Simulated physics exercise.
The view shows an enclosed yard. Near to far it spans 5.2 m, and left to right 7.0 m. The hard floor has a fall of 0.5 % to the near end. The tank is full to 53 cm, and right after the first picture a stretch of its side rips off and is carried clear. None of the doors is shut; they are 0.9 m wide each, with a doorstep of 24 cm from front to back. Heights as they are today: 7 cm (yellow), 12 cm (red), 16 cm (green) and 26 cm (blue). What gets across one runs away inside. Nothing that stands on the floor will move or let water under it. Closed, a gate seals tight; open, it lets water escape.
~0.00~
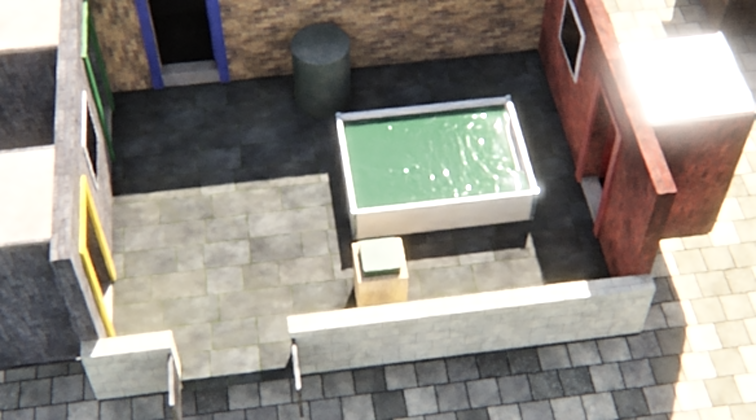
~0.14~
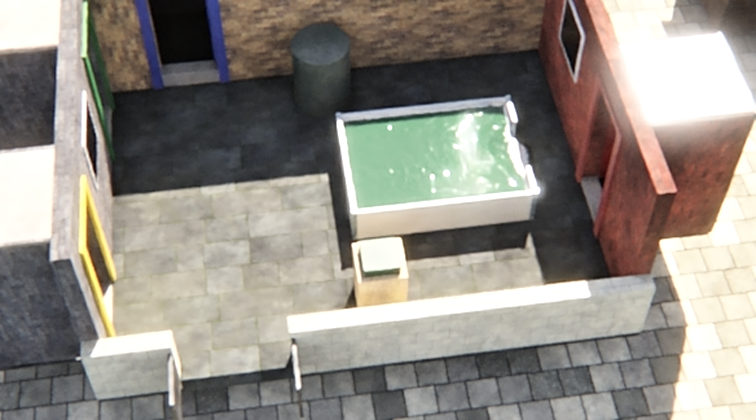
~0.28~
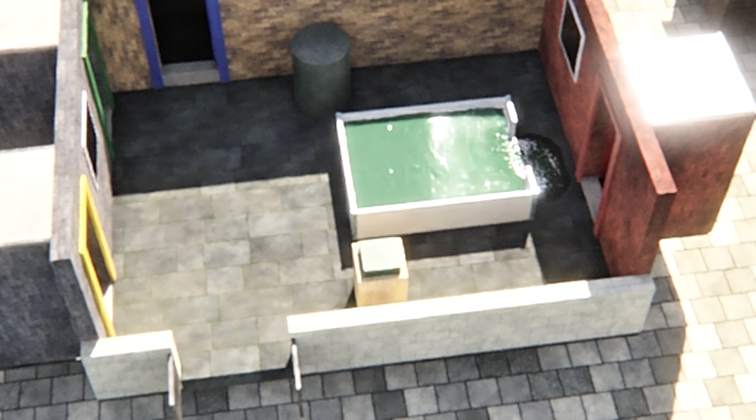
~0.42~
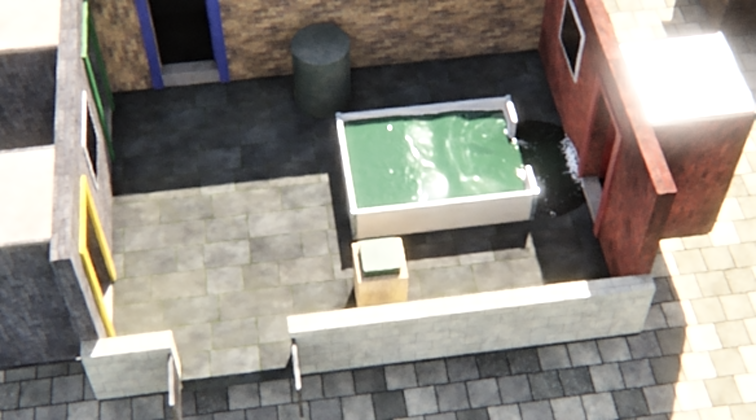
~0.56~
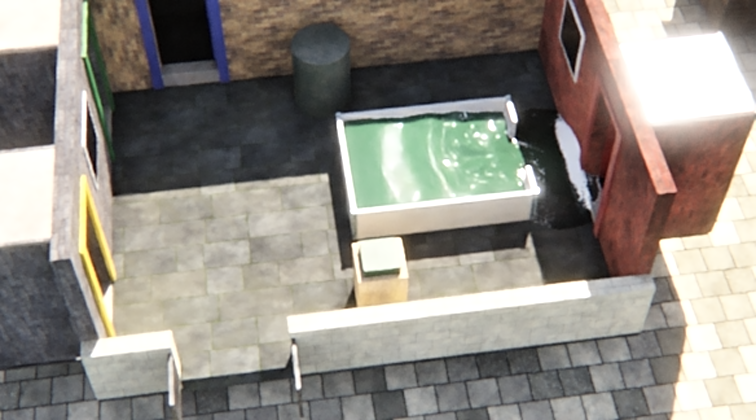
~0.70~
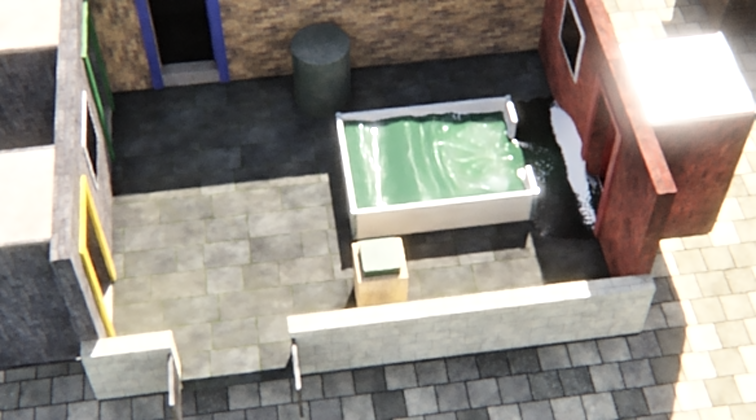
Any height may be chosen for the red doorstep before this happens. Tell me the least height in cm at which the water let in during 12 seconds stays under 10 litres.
It should be about 27 cm.
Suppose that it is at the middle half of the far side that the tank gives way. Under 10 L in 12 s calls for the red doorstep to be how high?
At least roughly 7.0 centimetres tall.
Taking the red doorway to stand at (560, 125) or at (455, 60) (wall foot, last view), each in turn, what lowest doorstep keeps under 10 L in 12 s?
28 and 13.0 cm.
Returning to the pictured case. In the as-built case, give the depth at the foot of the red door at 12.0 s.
8.0 cm.
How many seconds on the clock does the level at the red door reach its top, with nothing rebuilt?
Some 1.6 s, more or less.
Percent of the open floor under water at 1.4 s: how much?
Near 10 per cent of the open floor.
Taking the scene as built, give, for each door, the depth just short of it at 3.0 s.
Yellow door 0 cm, red door 19 cm, green door 0 cm, blue door 0 cm.
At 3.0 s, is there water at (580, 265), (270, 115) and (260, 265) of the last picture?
1: Awash; 2: Unwetted; 3: Unwetted.
After 1.4 s water covers 10 % of the floor, deepest (40 cm) near (565, 164); 22 cm at the red door, 20 litres in over its 12 cm doorstep.
After 3.0 s water covers 30 % of the floor, deepest (31 cm) near (565, 164); 19 cm at the red door, 91 litres in over its 12 cm doorstep.
After 12.0 s water covers 95 % of the floor, deepest (12 cm) near (599, 313); 8 cm at the red door, 134 litres in over its 12 cm doorstep.
At the red door as built, the water arrived by 0.6 s and peaked near 23 cm at 1.6 s.
Run again over the same 12 s with other heights there, 19 litres in over 24 cm, 1 litre over 32.5 cm. The limit of 10 litres is kept from about 27 cm up.
